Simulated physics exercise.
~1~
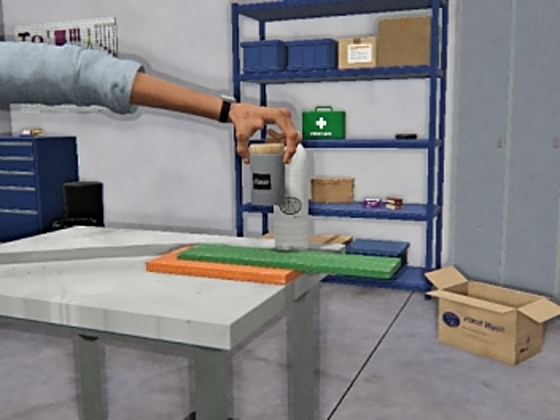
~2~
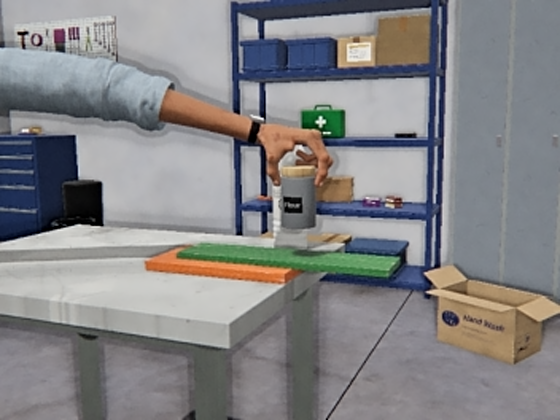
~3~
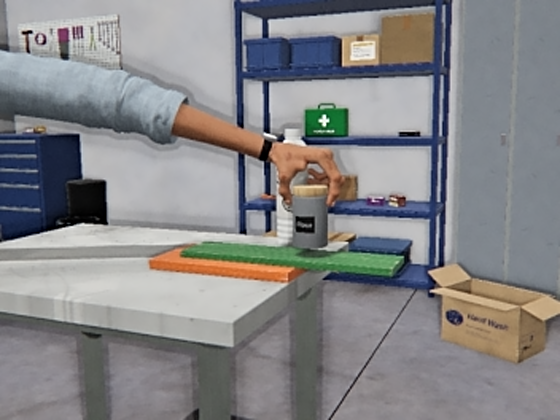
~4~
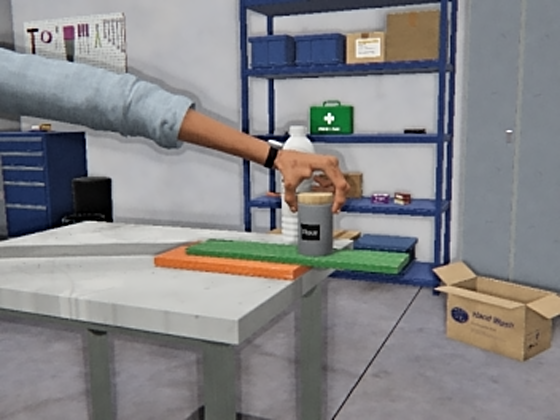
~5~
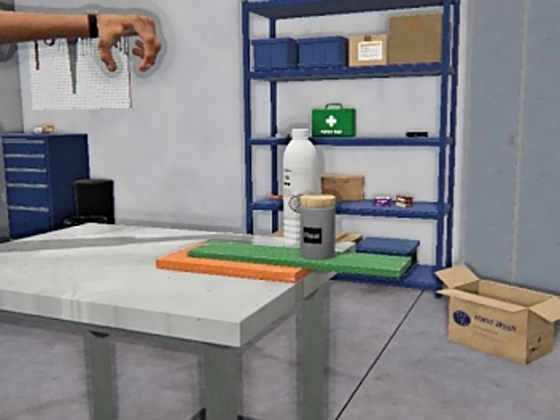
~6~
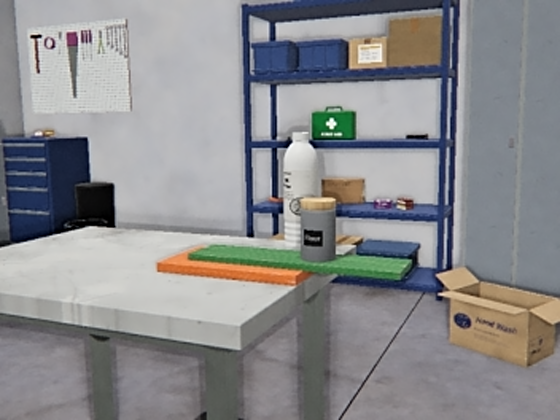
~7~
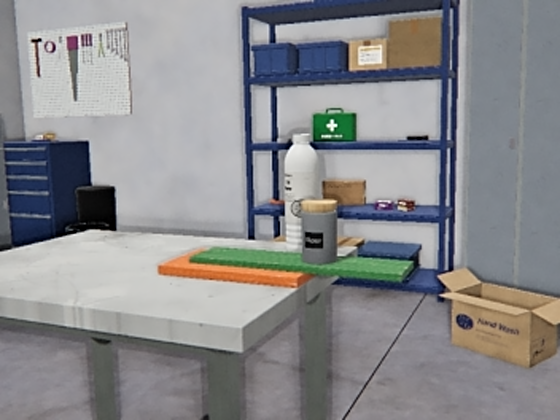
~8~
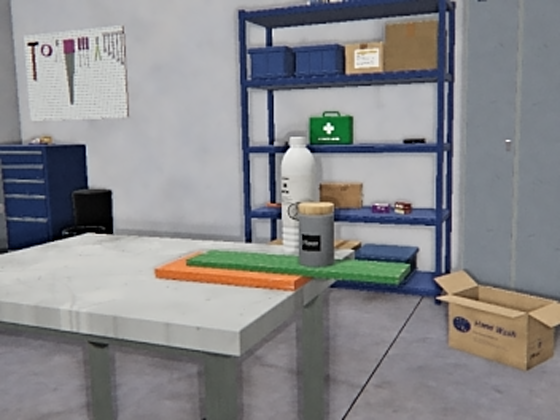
On a workshop table, a hand lowers a grey jar onto a jutting green plank, withdraws, and everything stays balanced.
